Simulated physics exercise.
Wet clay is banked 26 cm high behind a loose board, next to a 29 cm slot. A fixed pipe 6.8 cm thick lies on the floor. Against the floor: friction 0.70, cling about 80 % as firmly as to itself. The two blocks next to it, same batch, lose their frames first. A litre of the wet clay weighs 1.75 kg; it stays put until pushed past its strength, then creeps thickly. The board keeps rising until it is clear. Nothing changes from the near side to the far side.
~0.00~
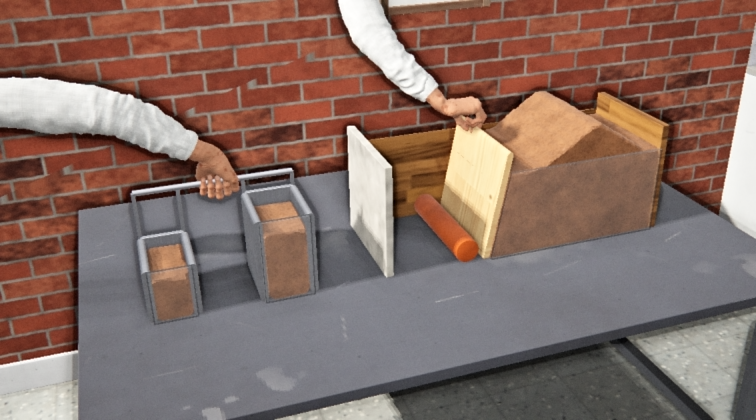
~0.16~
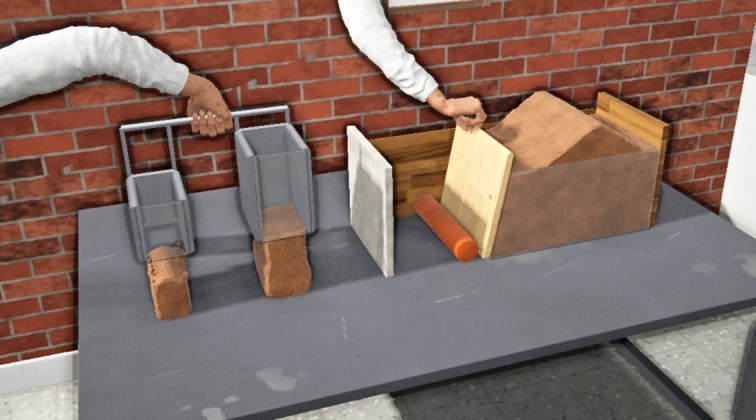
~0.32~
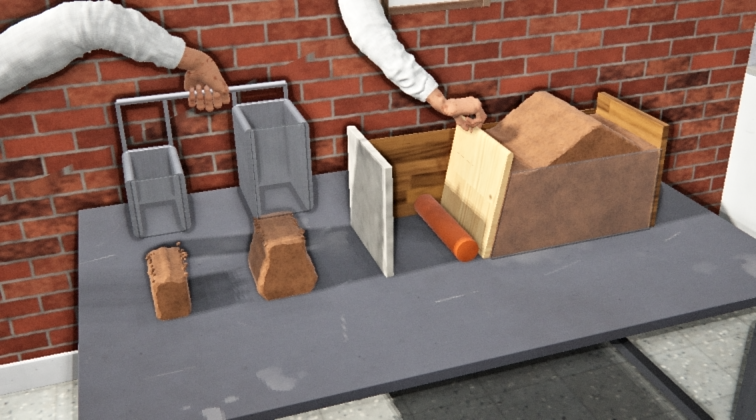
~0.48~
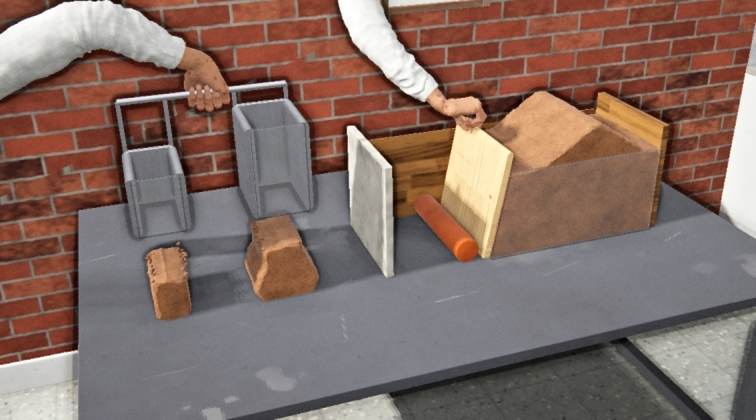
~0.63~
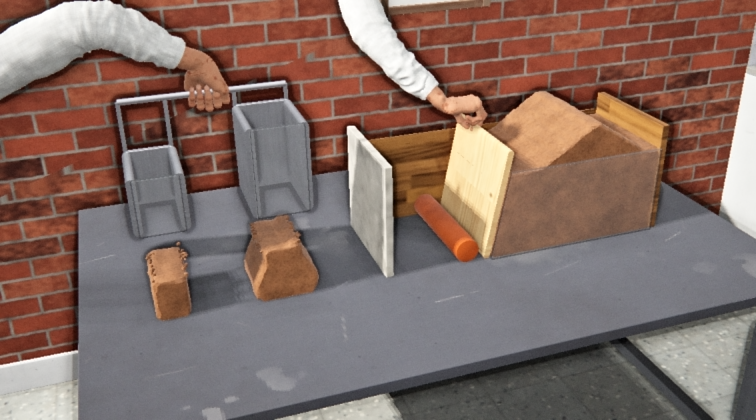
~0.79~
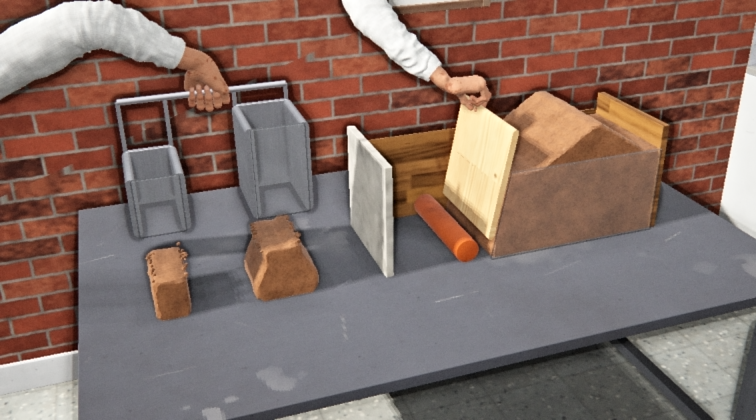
A hand lifted two joined grey moulds off two brown clay blocks, and the larger block slumped shorter and wider; then another hand raised the pale board beside the big clay heap slightly.
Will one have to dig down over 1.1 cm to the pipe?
The pipe ends up visible.
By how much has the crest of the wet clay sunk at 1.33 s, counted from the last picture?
Some 1.0 cm.
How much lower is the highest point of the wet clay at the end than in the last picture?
Roughly 4.0 cm.
After 1.04 s, the face still stands and nothing lies on the pipe.
After 1.33 s, the face still stands and nothing lies on the pipe.
After 1.63 s, the fallen stuff reaches 11 % of the way across and nothing lies on the pipe.
After 1.92 s, the fallen stuff reaches 11 % of the way across and nothing lies on the pipe.
After 1.97 s, the fallen stuff reaches 11 % of the way across and nothing lies on the pipe.
